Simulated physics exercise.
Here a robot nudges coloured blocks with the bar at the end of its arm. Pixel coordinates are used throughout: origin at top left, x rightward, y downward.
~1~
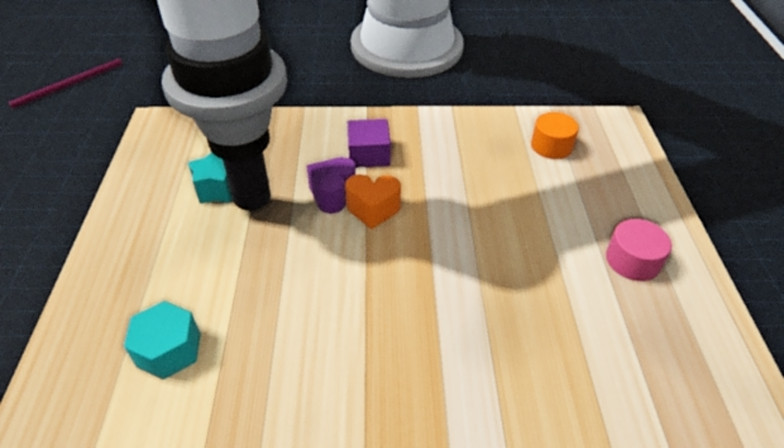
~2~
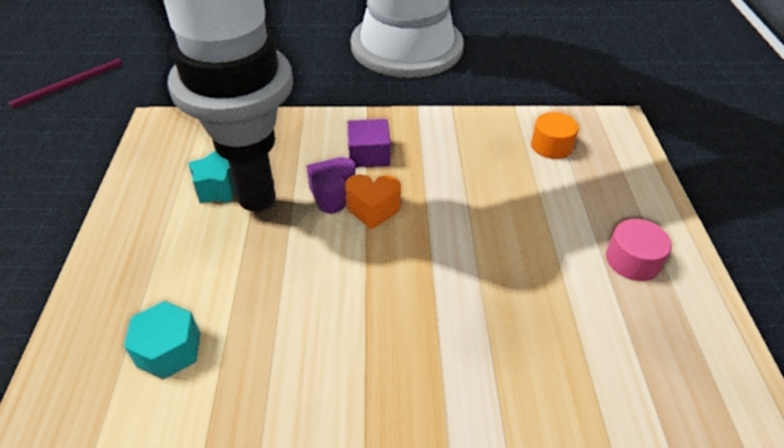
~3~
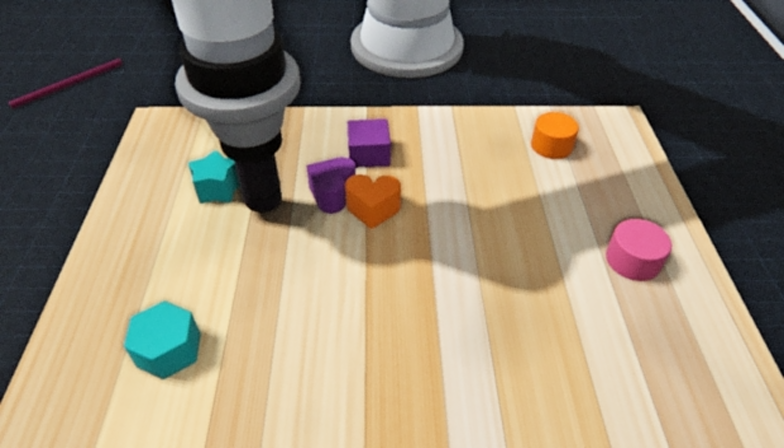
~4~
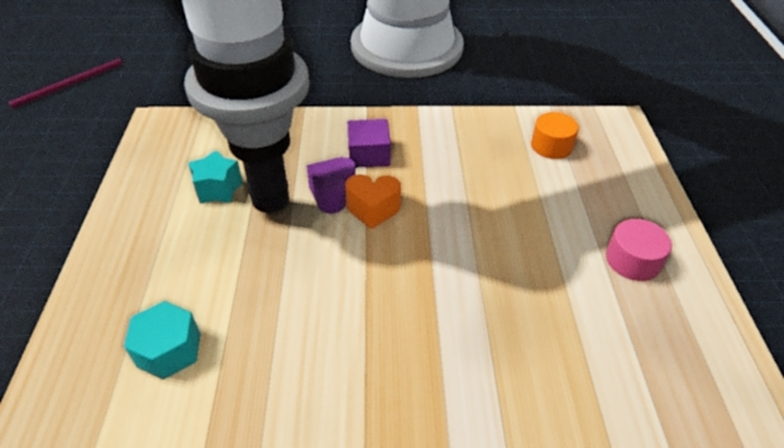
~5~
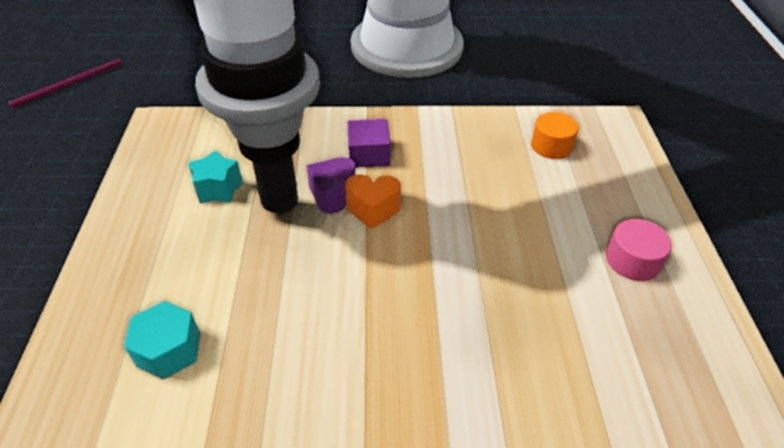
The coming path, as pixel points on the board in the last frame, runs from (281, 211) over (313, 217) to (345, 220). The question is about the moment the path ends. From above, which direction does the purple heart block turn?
Seen from overhead, it turns anticlockwise.
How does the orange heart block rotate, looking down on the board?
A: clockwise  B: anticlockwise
A
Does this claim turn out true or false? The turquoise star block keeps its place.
That claim is true.
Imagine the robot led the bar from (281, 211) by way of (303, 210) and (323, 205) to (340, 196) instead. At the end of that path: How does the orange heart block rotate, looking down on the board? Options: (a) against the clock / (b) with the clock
The answer is b.
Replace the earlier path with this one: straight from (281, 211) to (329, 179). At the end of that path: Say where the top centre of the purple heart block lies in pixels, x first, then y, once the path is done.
Just about (365, 162).
What follows on the original path. Halfway along, bar (312, 207); purple heart block (336, 170), turned 15° anticlockwise; orange heart block (380, 187).
At the end, bar (345, 210); turquoise star block unmoved; purple heart block (344, 168), turned 45° anticlockwise; orange heart block (389, 185), turned 35° clockwise.
